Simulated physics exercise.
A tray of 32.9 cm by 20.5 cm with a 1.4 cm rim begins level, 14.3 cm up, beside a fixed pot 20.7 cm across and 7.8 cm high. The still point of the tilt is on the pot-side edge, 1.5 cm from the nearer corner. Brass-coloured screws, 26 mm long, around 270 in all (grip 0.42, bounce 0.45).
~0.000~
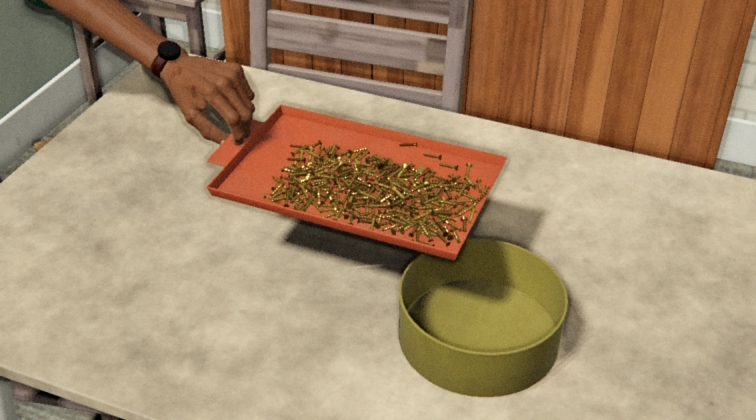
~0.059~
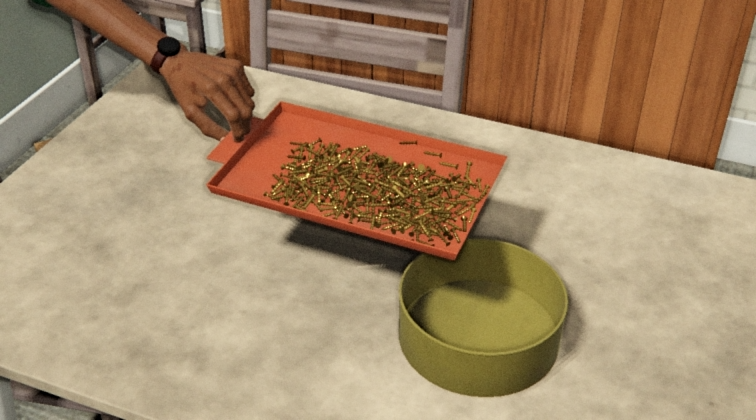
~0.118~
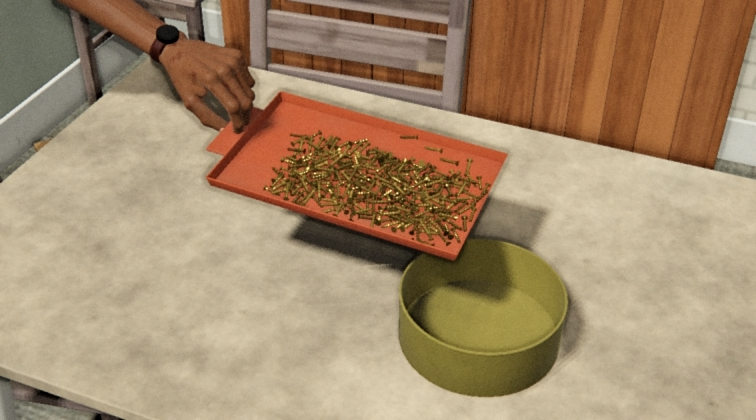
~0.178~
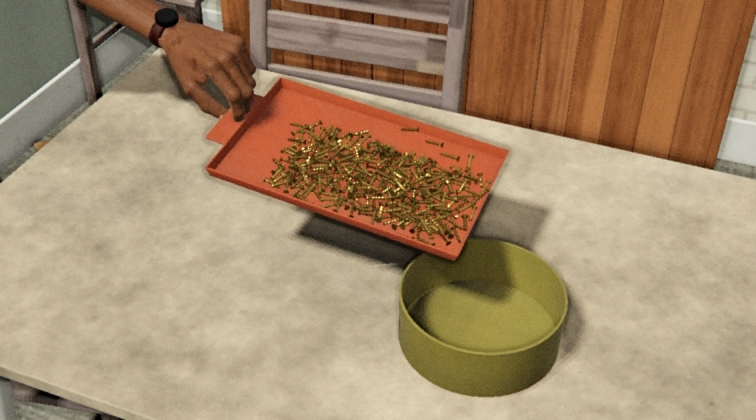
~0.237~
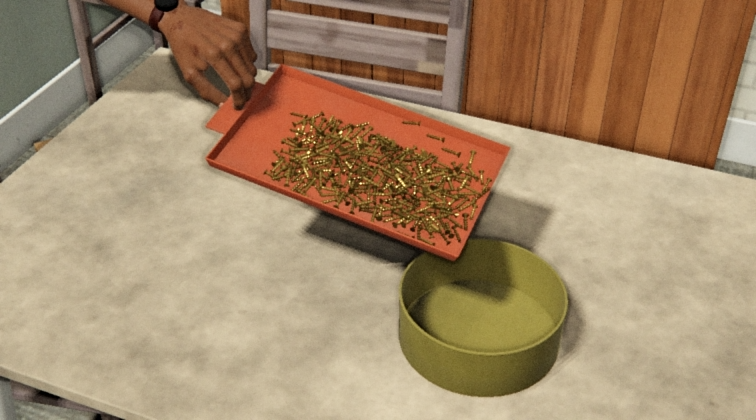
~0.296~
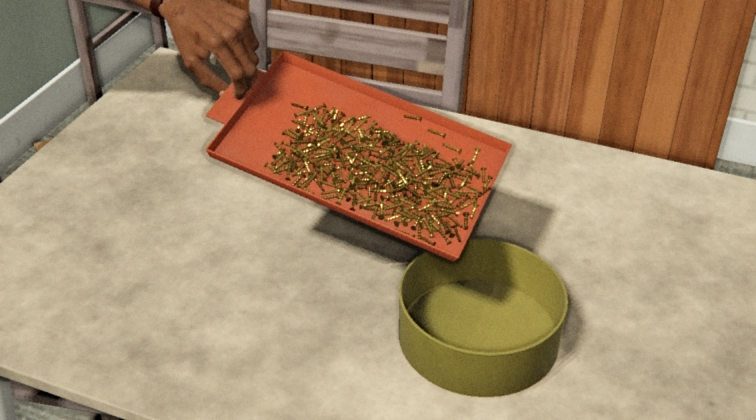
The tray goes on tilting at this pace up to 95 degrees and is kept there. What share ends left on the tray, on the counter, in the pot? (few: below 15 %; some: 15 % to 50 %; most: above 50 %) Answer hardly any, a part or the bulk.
Tray: Hardly any, counter: Hardly any, pot: The bulk.
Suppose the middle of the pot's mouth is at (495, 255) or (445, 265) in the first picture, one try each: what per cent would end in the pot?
About 40 and 45 per cent.
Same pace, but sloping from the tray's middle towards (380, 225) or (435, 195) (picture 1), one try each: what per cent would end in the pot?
Some 75 and 60 per cent.
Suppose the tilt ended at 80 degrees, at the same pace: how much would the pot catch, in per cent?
It would be near 100 per cent.
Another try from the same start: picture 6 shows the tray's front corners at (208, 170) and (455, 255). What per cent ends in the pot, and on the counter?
Pot 55, counter 45.
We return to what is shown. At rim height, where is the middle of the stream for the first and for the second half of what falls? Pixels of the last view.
First near (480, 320), later near (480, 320).
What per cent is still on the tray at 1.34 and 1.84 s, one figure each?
About 10, 0.
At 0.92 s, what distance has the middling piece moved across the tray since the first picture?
About 8 cm.
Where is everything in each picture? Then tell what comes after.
Tray tilt 0 degrees, front corners at (211, 186) and (454, 251); middle of the pieces at (376, 188); pot at (483, 292), in the first picture.
Tray tilt 1 degrees, front corners at (211, 184) and (455, 251); middle of the pieces at (376, 187), in the second picture.
Tray tilt 4 degrees, front corners at (210, 176) and (455, 251), lowest corner right front; middle of the pieces at (376, 183), in the third picture.
Tray tilt 7 degrees, front corners at (210, 167) and (455, 252), lowest corner right front; middle of the pieces at (377, 177), in the fourth picture.
Tray tilt 11 degrees, front corners at (210, 157) and (456, 253), lowest corner right front; middle of the pieces at (378, 172), in the fifth picture.
Tray tilt 14 degrees, front corners at (210, 148) and (456, 254), lowest corner right front; middle of the pieces at (379, 167); pot at (483, 292). The tray's pace is about 60 degrees a second, in the sixth picture.
After 0.92 s, tilt 52 degrees; the tray holds 100 %, the pot 0 %.
After 1.34 s, tilt 77 degrees; the tray holds 10 %, the pot 80 %.
Then, at 1.84 s, tilt 95 degrees; the tray holds 0 %, the pot 100 %.
At rest (2.1 s), tray 0 %, counter 0 %, pot 100 %.
